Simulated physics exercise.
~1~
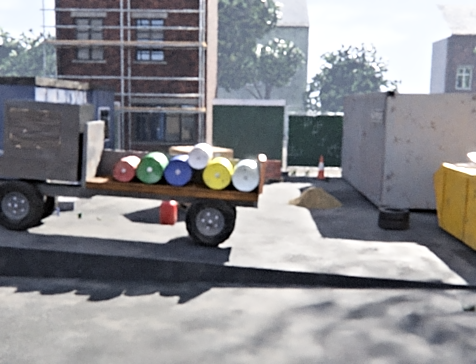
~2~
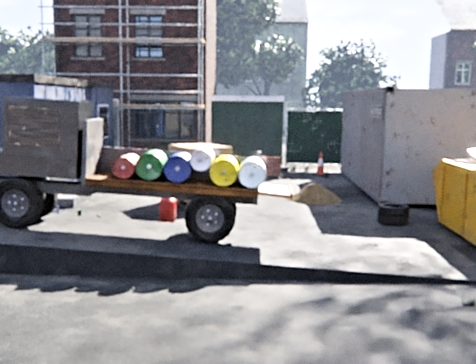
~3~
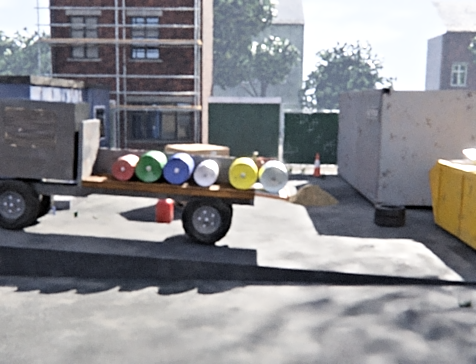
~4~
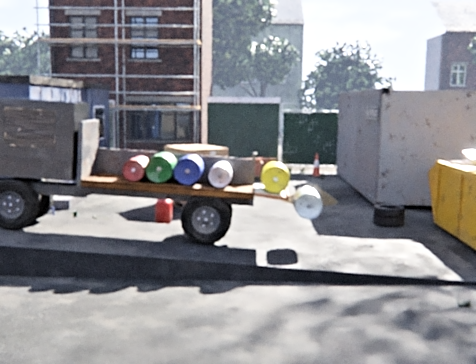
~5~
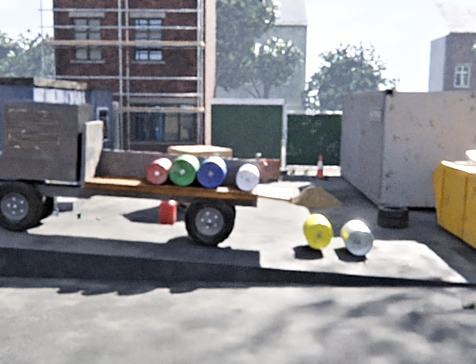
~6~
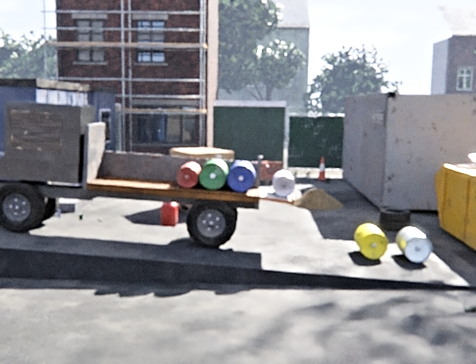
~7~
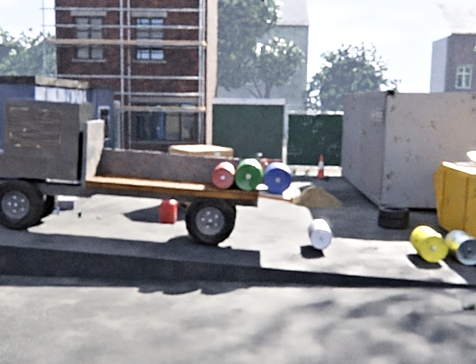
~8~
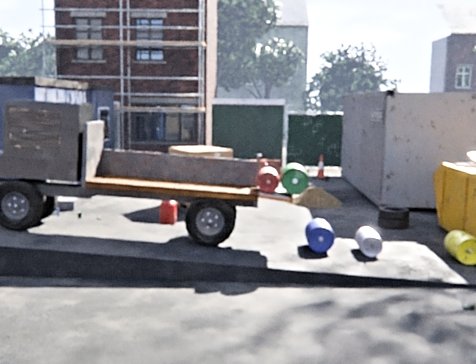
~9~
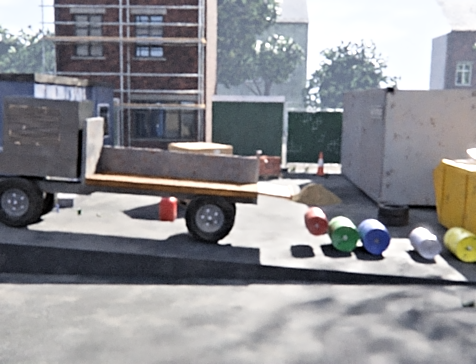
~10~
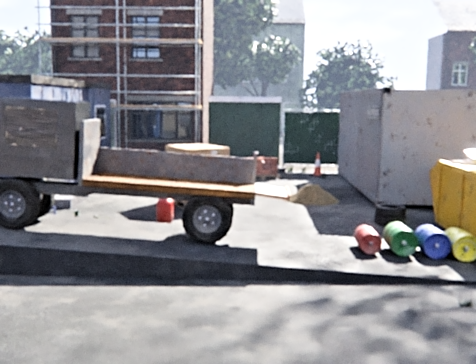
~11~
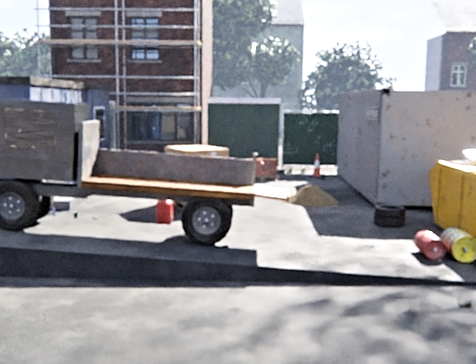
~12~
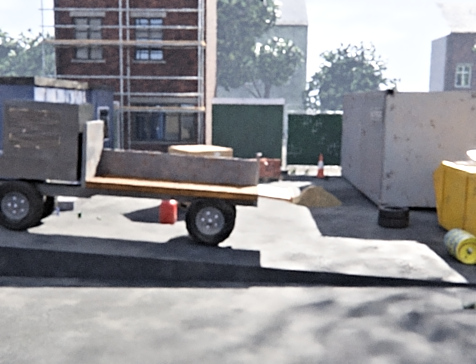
Colourful barrels roll right off the open truck bed, drop to the ground and roll away.
